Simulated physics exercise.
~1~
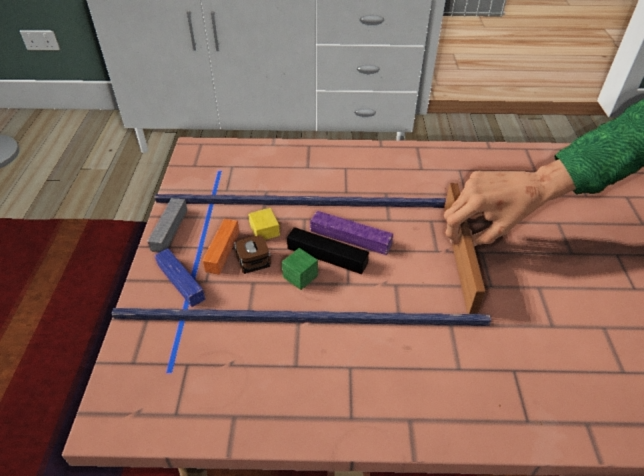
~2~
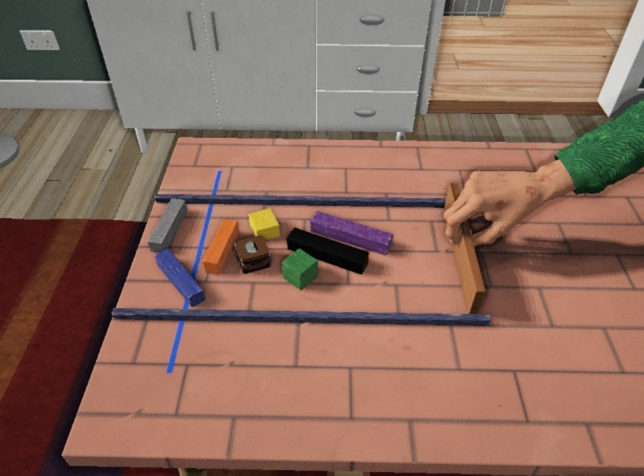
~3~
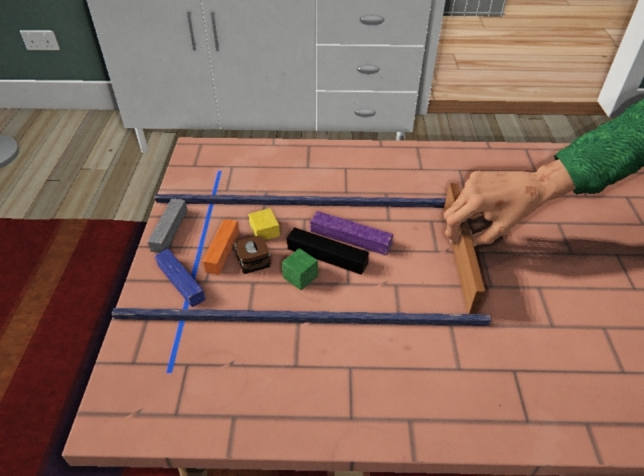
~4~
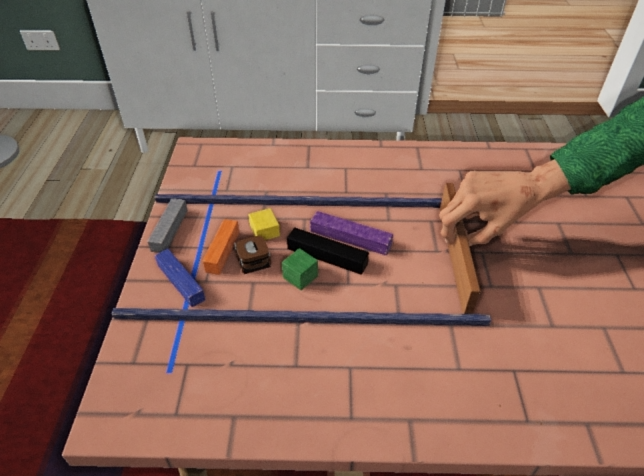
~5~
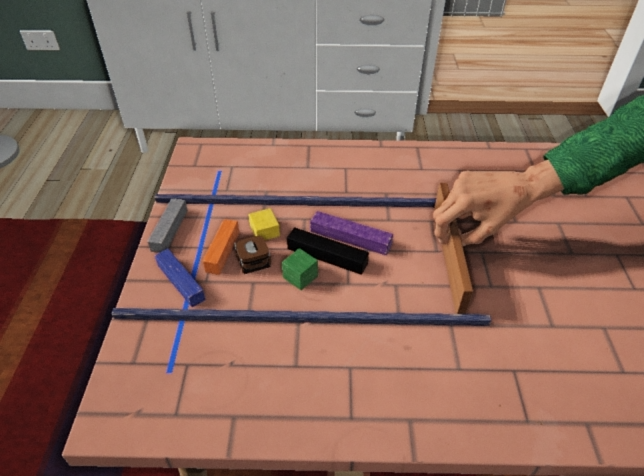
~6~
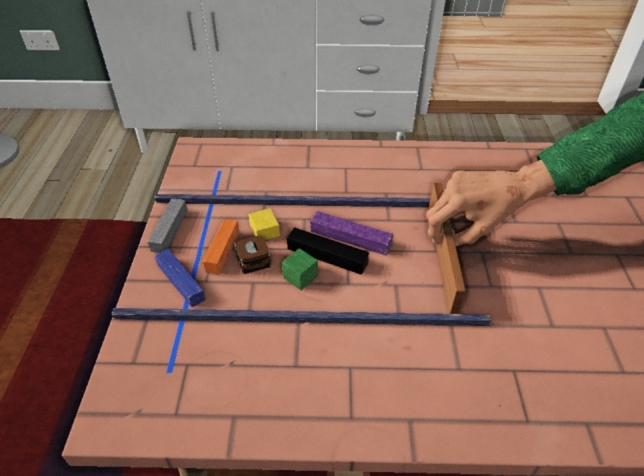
A hand slides a wooden board slightly left toward colourful blocks that stay still.
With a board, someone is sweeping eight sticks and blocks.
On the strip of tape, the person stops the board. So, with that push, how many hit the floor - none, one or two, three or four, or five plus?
Falls come to a total of one or two.
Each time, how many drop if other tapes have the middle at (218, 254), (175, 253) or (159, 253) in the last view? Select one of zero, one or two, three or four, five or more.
Taking the three tapes one at a time, the answers are 1 or 2, then three or four, then five or more.
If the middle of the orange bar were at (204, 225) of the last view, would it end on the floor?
If so, it stays where it is.
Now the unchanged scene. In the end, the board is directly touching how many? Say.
The number is 3.
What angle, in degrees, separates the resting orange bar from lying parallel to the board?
I'd say it's about 0° out of line.
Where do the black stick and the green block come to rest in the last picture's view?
Final positions - black stick around (169, 245), green block around (175, 283).
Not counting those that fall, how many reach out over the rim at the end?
I'd say 3 of them.
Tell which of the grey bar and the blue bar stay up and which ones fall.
At the finish the grey bar goes down and the blue bar stays put.
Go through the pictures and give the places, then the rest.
The first picture shows grey bar (168, 225); blue bar (180, 277); orange bar (222, 246); board (462, 245); tape (199, 253).
The second picture shows blue bar (180, 277); black stick (327, 251).
The third picture shows orange bar (222, 246); brown case (253, 255).
The fourth picture shows grey bar (168, 225); purple bar (351, 233).
The fifth picture shows blue bar (180, 277); yellow block (264, 225).
The sixth picture shows grey bar (168, 225); blue bar (180, 277); orange bar (222, 246); board (445, 244); tape (199, 253).
A little later, none off yet; grey bar at rest near (168, 225); blue bar at rest near (180, 277); orange bar at rest near (222, 246).
When it is over, the number that fall off is one or two; down, grey bar.
